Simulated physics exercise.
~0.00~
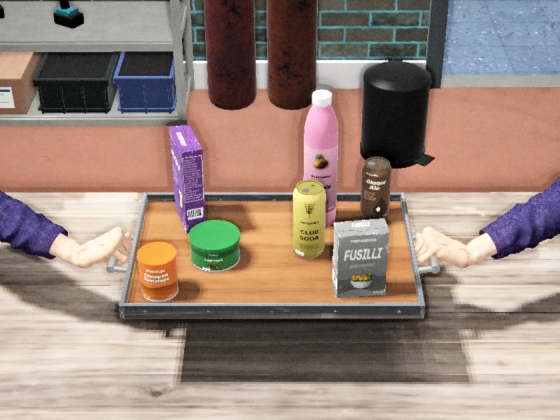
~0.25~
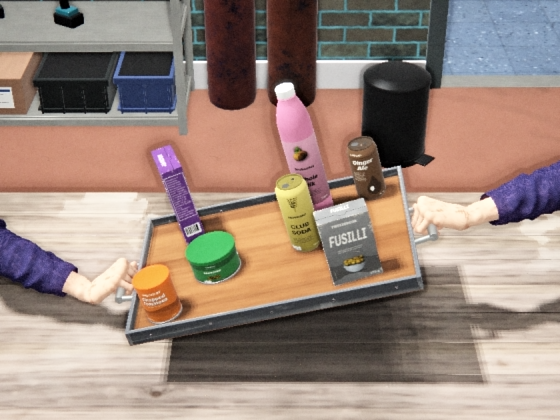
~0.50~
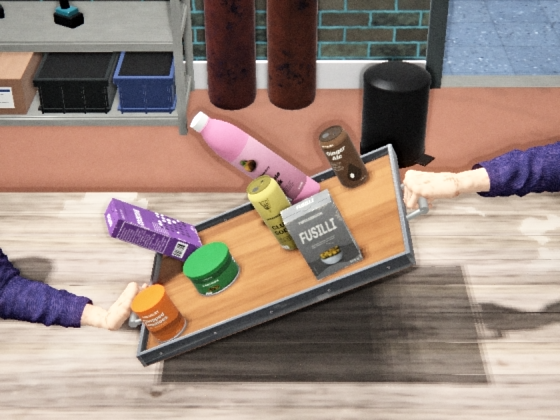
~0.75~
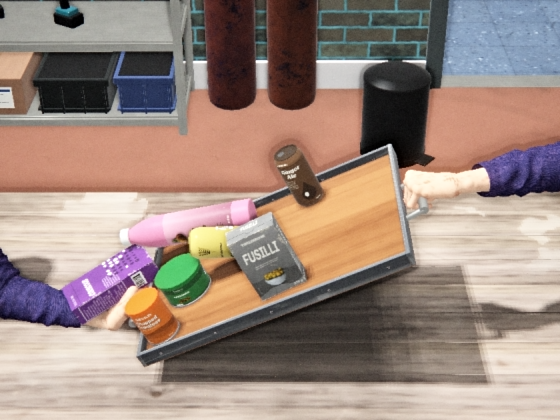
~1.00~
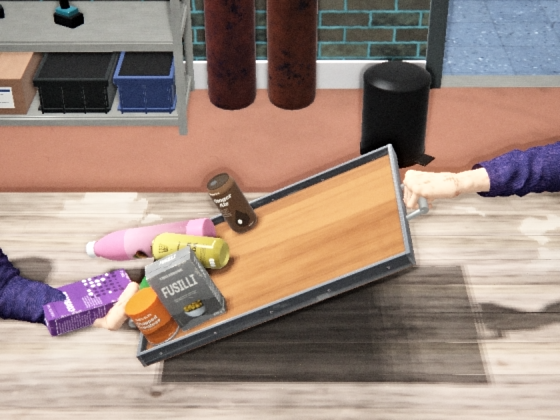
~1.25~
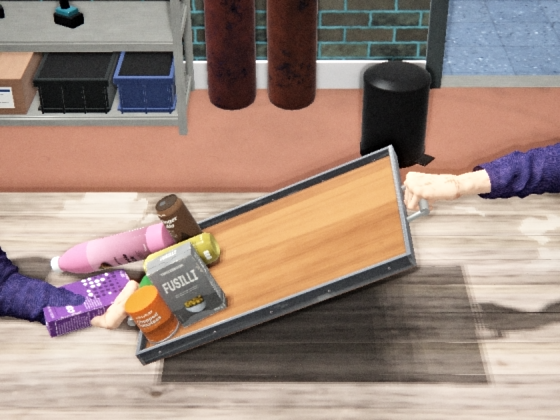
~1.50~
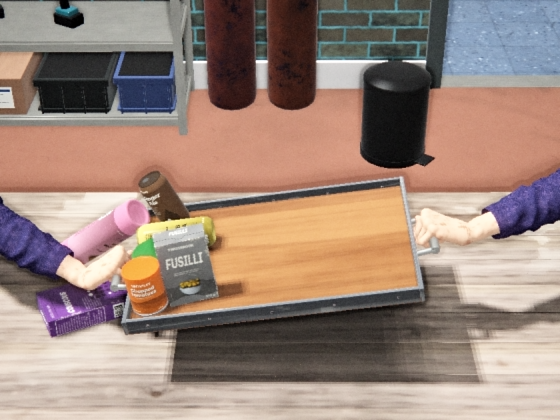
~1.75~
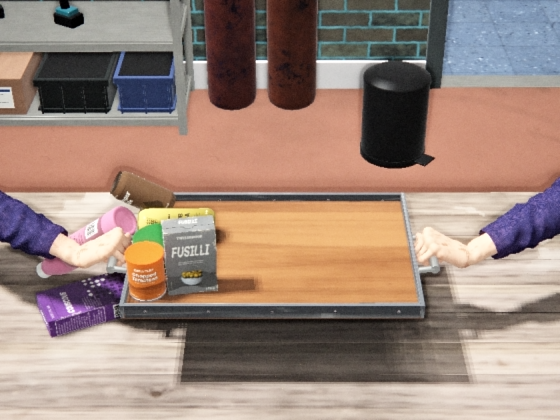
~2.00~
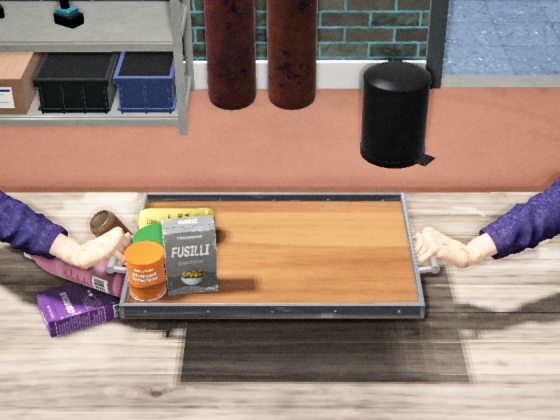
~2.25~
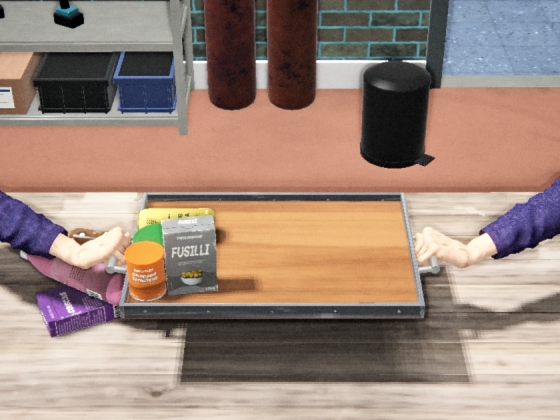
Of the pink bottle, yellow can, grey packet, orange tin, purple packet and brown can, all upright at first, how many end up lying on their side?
Four of them end up on their side. They are the pink bottle, the yellow can, the purple packet and the brown can.
